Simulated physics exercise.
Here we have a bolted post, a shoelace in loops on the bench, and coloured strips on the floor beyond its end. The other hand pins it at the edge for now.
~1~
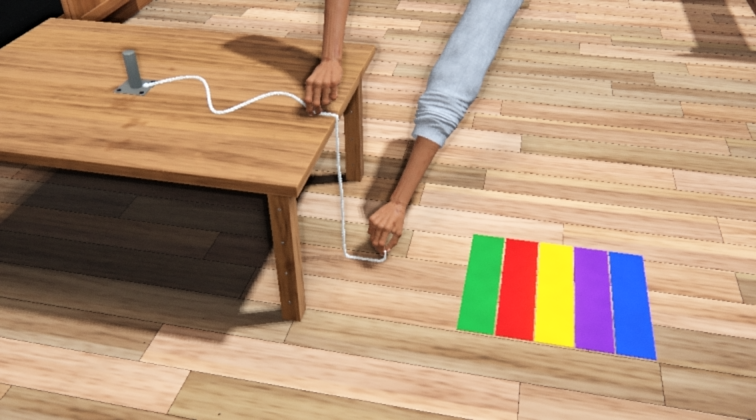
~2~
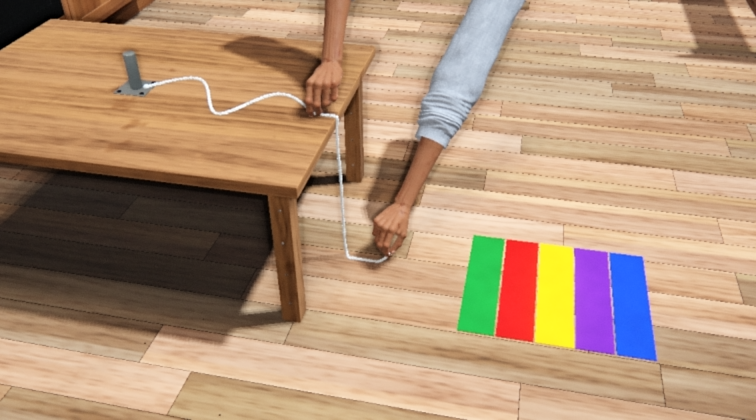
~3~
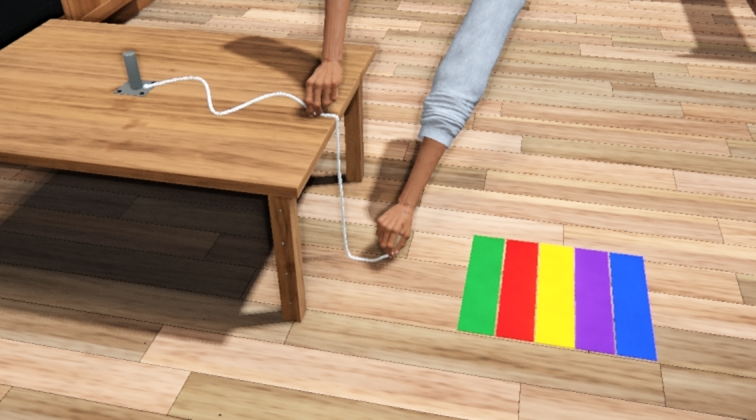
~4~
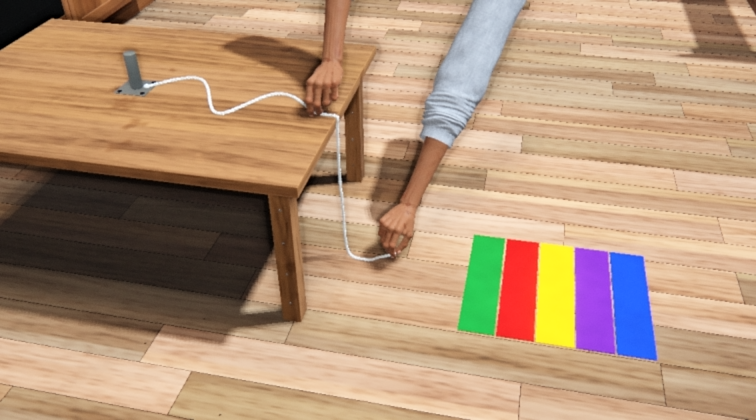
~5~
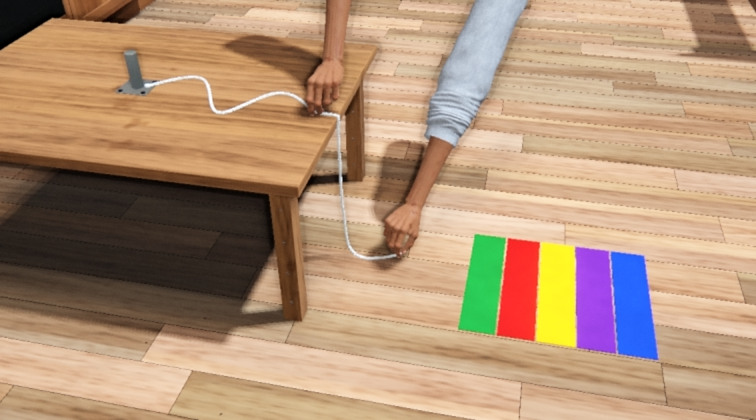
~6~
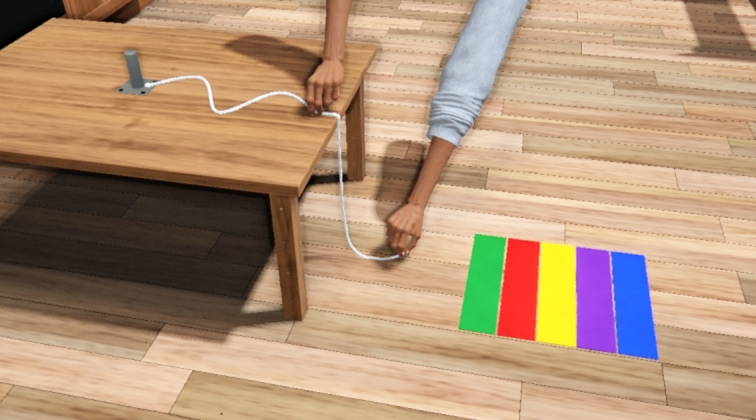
We see one hand pinning a white shoelace at the edge of a wooden bench while another hand holds its end near the floor and moves it slightly right, left of green, red, yellow, purple and blue strips.
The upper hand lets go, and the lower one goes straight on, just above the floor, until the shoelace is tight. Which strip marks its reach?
The purple one.
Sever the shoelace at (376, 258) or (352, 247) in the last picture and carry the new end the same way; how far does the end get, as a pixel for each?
Near (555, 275) and (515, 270).
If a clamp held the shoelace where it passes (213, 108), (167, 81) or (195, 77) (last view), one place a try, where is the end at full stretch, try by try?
Near (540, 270), (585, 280) and (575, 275).
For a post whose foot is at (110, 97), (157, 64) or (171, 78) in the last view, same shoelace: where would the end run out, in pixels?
In that order: (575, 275), (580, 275) and (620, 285).
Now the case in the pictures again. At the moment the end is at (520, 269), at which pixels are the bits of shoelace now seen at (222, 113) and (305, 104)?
Near (281, 101) and (350, 152).
A little later, end near (520, 269); over red.
Next, end near (567, 276); over yellow.
When it is tight, end near (596, 280); over purple. It halts on the purple strip.
